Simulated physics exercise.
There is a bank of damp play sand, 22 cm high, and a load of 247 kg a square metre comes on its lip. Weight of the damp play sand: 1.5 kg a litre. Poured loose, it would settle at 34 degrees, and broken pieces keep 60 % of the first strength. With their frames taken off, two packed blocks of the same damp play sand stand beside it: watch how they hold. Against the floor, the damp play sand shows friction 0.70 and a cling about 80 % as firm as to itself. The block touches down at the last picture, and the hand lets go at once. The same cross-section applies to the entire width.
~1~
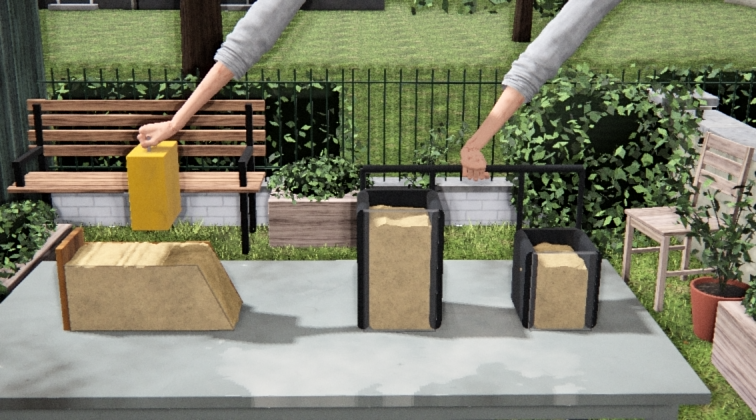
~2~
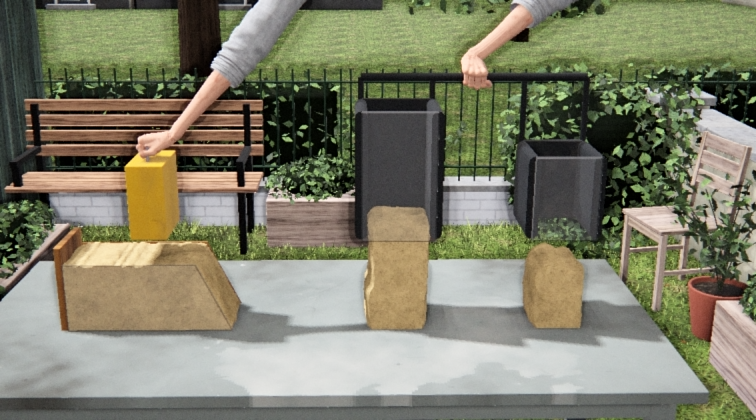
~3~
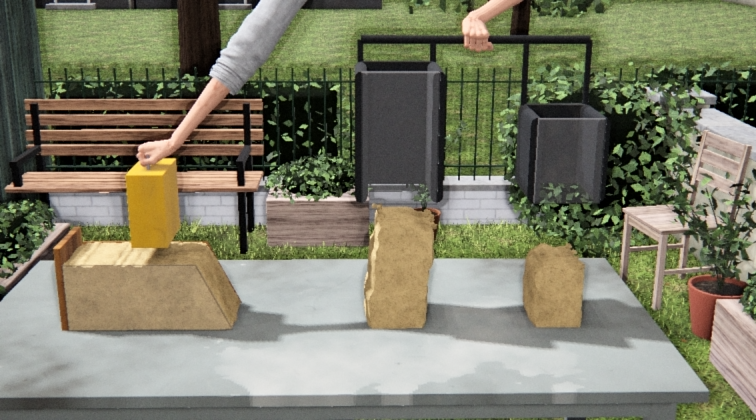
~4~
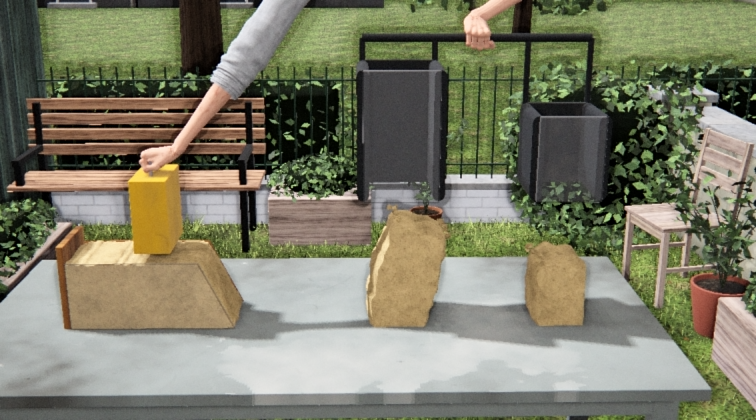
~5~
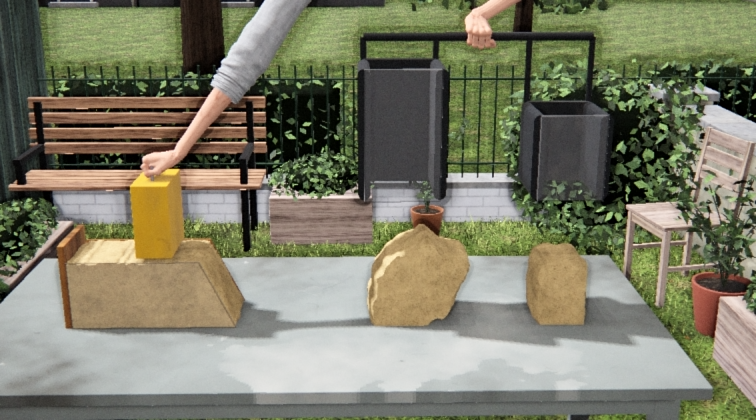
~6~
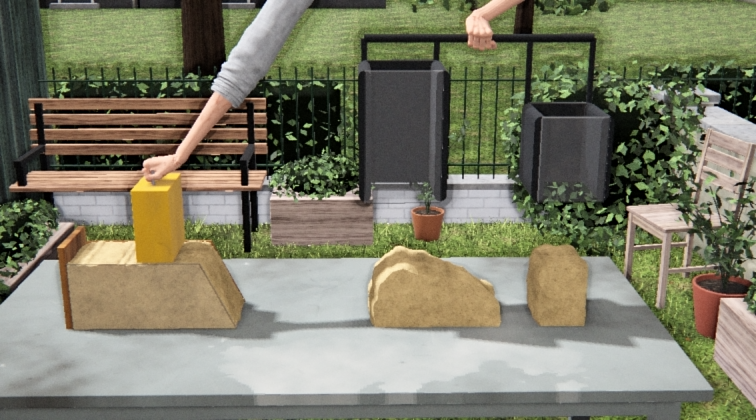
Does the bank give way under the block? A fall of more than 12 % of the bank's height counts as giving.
No.
Another 0.16 s on from the sixth picture, the block is down by 1 % of the bank's height and stands upright.
Another 0.35 s on from the sixth picture, the block is down by 1 % of the bank's height and stands upright.
Another 0.54 s on from the sixth picture, the block is down by 1 % of the bank's height and stands upright.
Another 0.72 s on from the sixth picture, the block is down by 1 % of the bank's height and stands upright.
Another 1.55 s on from the sixth picture, at the end, the block is down by 1 % of the bank's height and stands upright.
